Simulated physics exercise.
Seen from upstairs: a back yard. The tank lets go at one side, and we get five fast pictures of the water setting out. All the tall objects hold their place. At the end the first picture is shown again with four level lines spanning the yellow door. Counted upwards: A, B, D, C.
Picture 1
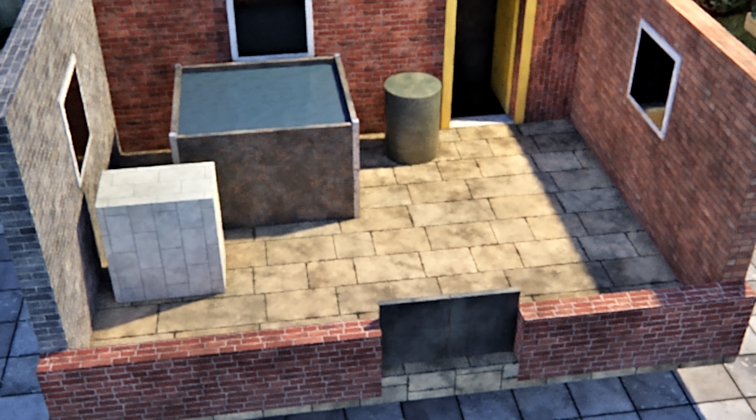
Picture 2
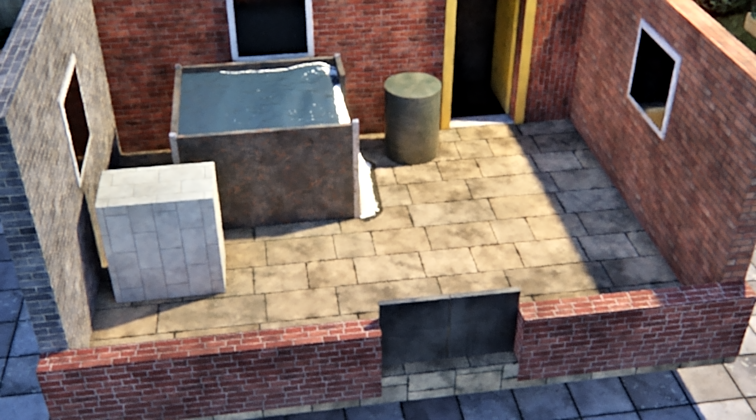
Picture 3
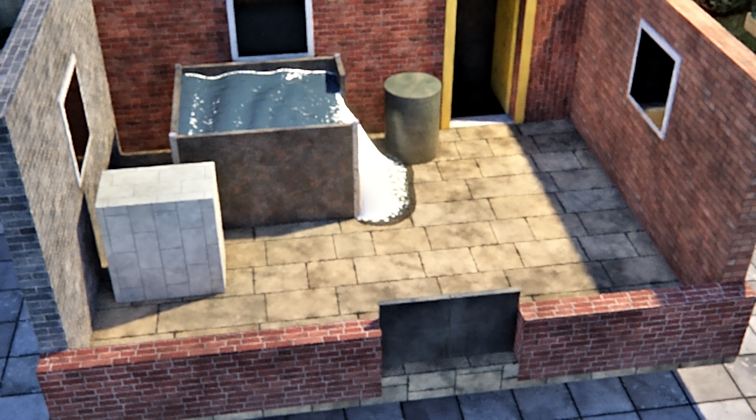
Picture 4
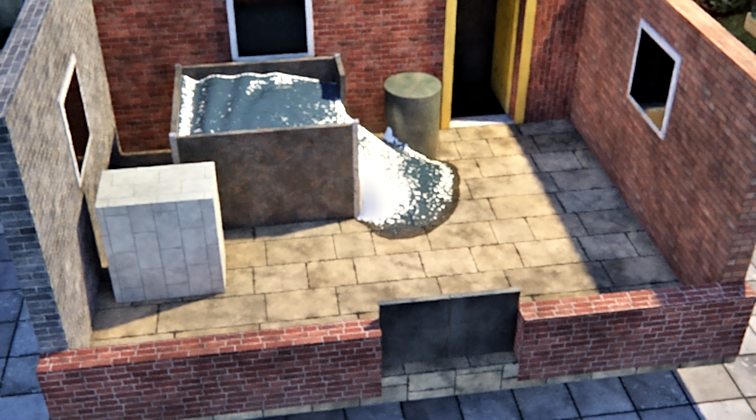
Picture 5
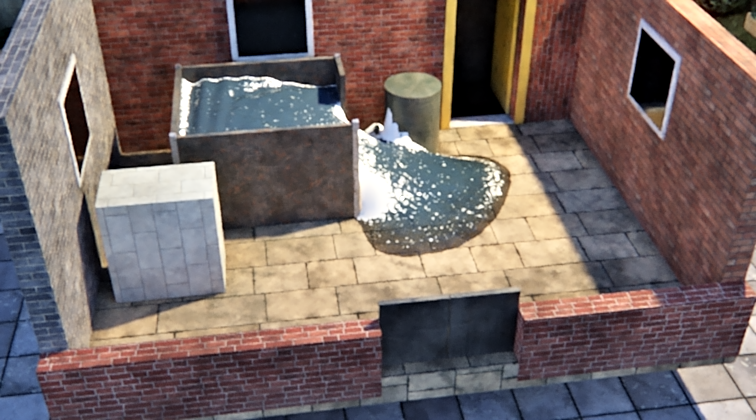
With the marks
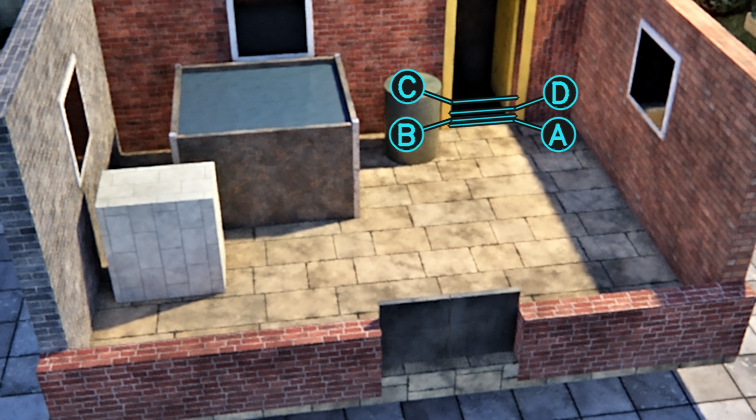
Water in a square tank in a brick-walled yard began pouring out on the right side, then fanned across the paving past a round drum in a widening, foamy pool, while the tank's level dropped.
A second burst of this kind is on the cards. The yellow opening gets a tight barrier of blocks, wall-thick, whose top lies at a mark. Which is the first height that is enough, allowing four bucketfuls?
The answer is mark D.
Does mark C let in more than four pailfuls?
No.
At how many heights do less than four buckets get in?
Two of them.
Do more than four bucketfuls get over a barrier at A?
Yes, it does.
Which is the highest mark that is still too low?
The answer is B.
On the marked copy, A at (482, 123); B at (482, 118); C at (484, 99); D at (483, 110); from the bottom up A, B, D, C.
For mark A, dozens of bucketfuls pour in.
For mark B, about 8 bucketfuls get in.
For mark C, nothing gets over.
For mark D, a splash gets over, under a bucket.
